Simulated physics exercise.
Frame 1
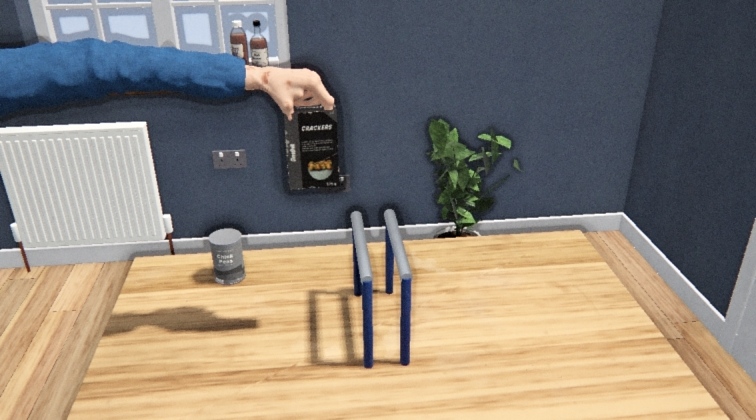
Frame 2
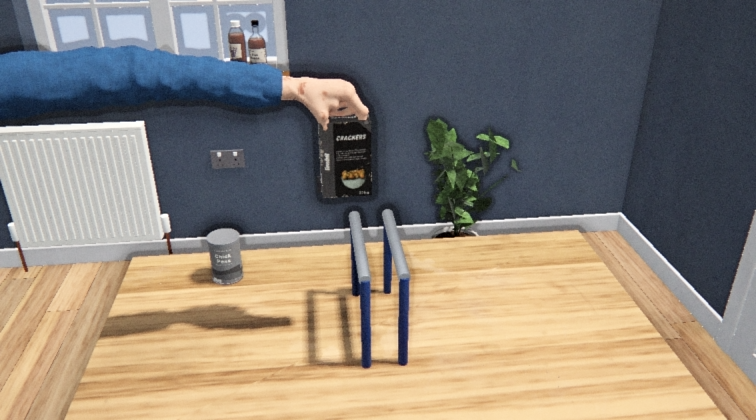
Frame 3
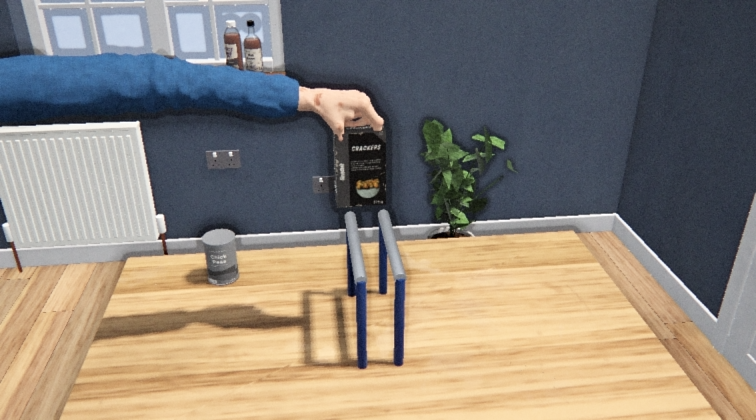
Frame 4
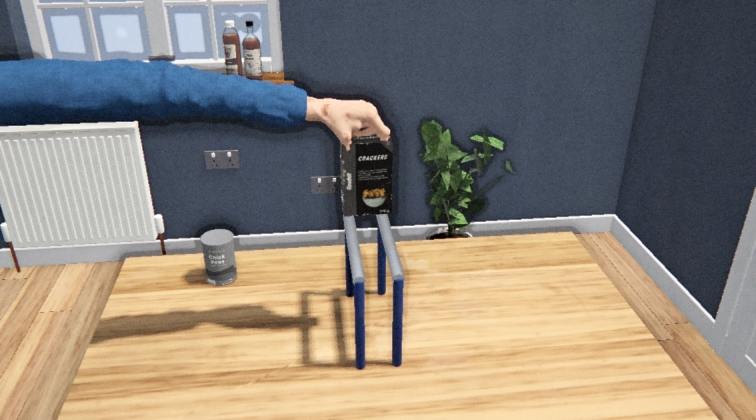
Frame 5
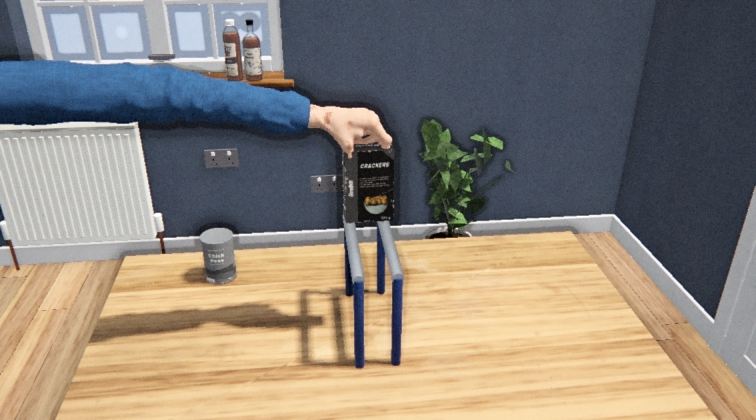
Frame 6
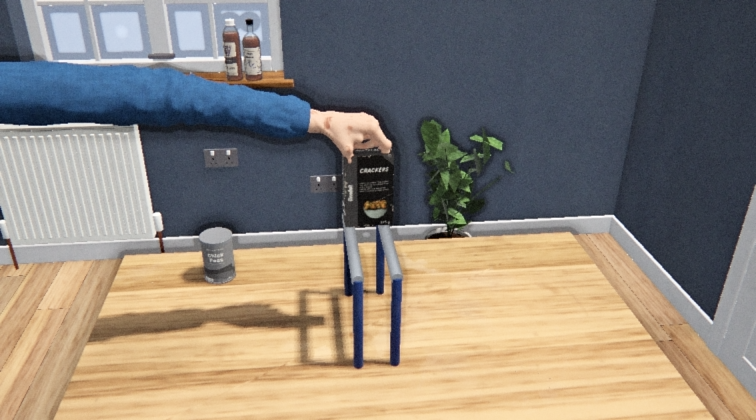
In a room with dark blue walls, a hand carried a black packet of crackers rightward past a grey tin, then lowered it slowly above two blue-legged rails on a wooden table.
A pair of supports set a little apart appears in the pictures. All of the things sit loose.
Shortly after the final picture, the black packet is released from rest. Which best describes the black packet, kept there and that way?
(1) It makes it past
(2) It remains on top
Answer: 2.
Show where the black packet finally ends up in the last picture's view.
End position, last frame: About (368, 206).
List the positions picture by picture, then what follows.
In the first picture, being brought over the gap; black packet (312, 148); grey tin (228, 257).
In the second picture, being brought over the gap; black packet (345, 157); grey tin (226, 257).
In the third picture, being brought over the gap; black packet (360, 167); grey tin (221, 257).
In the fourth picture, being brought over the gap; black packet (367, 176); grey tin (219, 257).
In the fifth picture, being brought over the gap; black packet (368, 184); grey tin (219, 256).
In the sixth picture, poised above the slot; black packet (368, 188); grey tin (218, 256).
Then, 0.20 s past the last view, black packet displaced a little near (368, 207).
Then, 0.30 s past the last view, black packet resting near (370, 205).
Finally, moved from the start, black packet; grey tin still in place. Final places as the last picture's camera would see them, black packet near (368, 206). The packet is caught.
